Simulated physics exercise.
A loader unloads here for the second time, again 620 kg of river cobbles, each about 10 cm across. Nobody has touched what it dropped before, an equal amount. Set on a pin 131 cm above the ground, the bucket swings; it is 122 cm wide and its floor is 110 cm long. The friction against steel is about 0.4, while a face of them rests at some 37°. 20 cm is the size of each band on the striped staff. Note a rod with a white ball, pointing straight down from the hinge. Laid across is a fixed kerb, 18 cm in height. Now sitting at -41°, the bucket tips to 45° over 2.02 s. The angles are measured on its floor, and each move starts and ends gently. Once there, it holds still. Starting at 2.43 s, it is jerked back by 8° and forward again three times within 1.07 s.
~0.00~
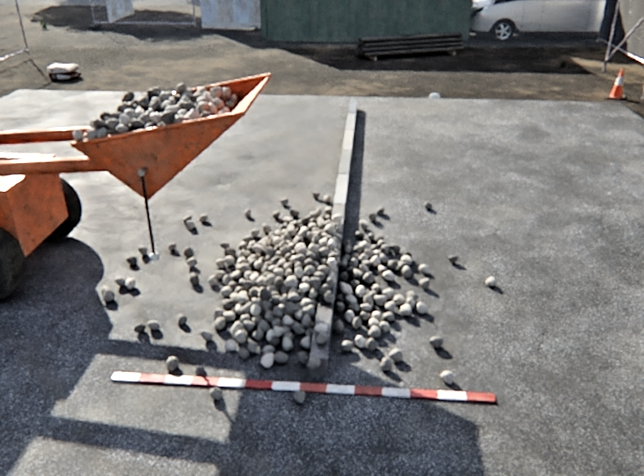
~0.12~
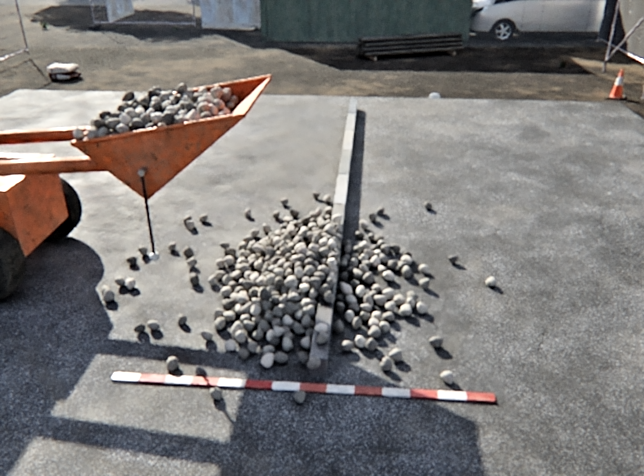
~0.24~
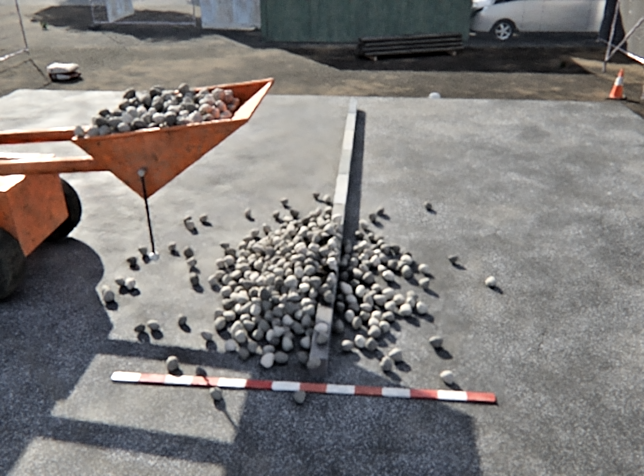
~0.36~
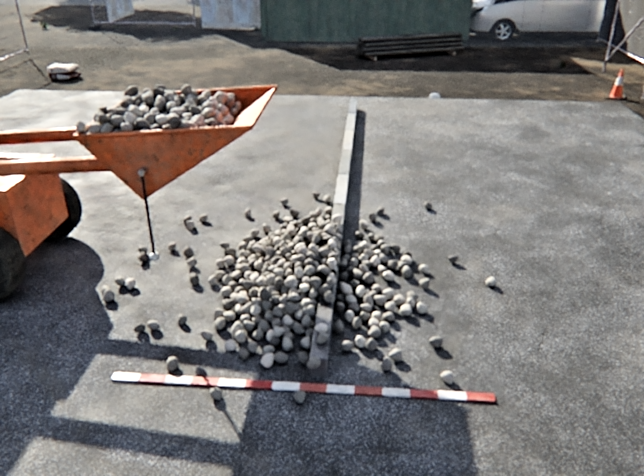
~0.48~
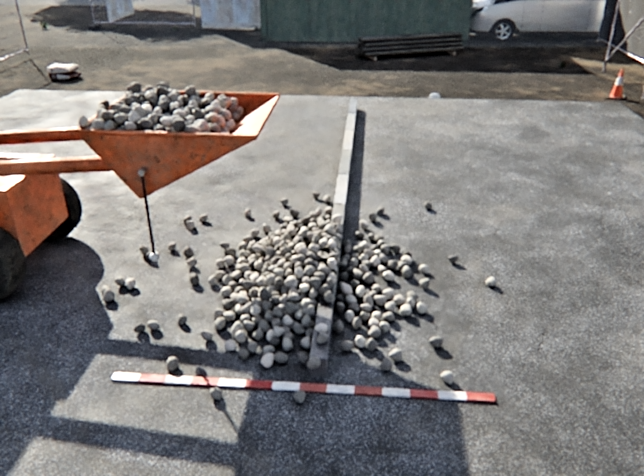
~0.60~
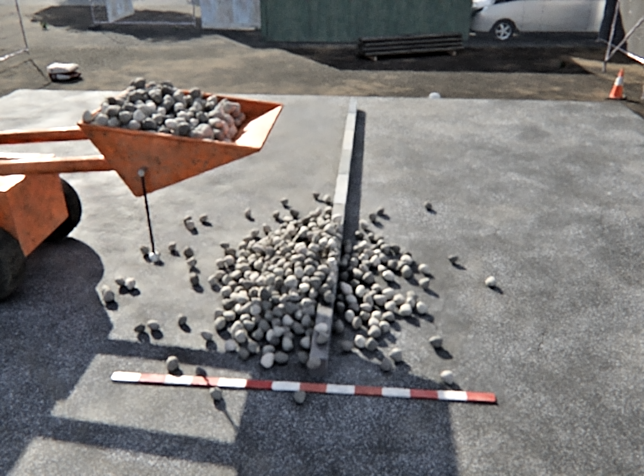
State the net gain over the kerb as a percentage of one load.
5 %.
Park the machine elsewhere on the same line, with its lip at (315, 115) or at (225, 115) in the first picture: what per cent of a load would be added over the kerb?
Some 70 percent, and then 0 percent.
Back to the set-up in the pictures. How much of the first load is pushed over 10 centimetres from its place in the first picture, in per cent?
Near 20 per cent, I reckon.
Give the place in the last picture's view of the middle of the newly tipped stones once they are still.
Middle: Approx. (263, 263) px.
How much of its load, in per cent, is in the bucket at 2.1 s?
Some 20 %, roughly, is held.
After 1.5 s the floor is at 32°; in per cent of one load, 95 in the bucket, 90 on this side of the kerb, 16 over the kerb; the foremost stones are at (441, 284).
After 2.1 s the floor is at 45°; in per cent of one load, 19 in the bucket, 166 on this side of the kerb, 17 over the kerb; the foremost stones are at (441, 284).
After 4.0 s the floor is at 45°; in per cent of one load, 0 in the bucket, 180 on this side of the kerb, 21 over the kerb; the foremost stones are at (441, 280).
After 6.8 s the floor is at 45°; in per cent of one load, 0 in the bucket, 180 on this side of the kerb, 21 over the kerb; the foremost stones are at (441, 280). Net gain over the kerb, 5.
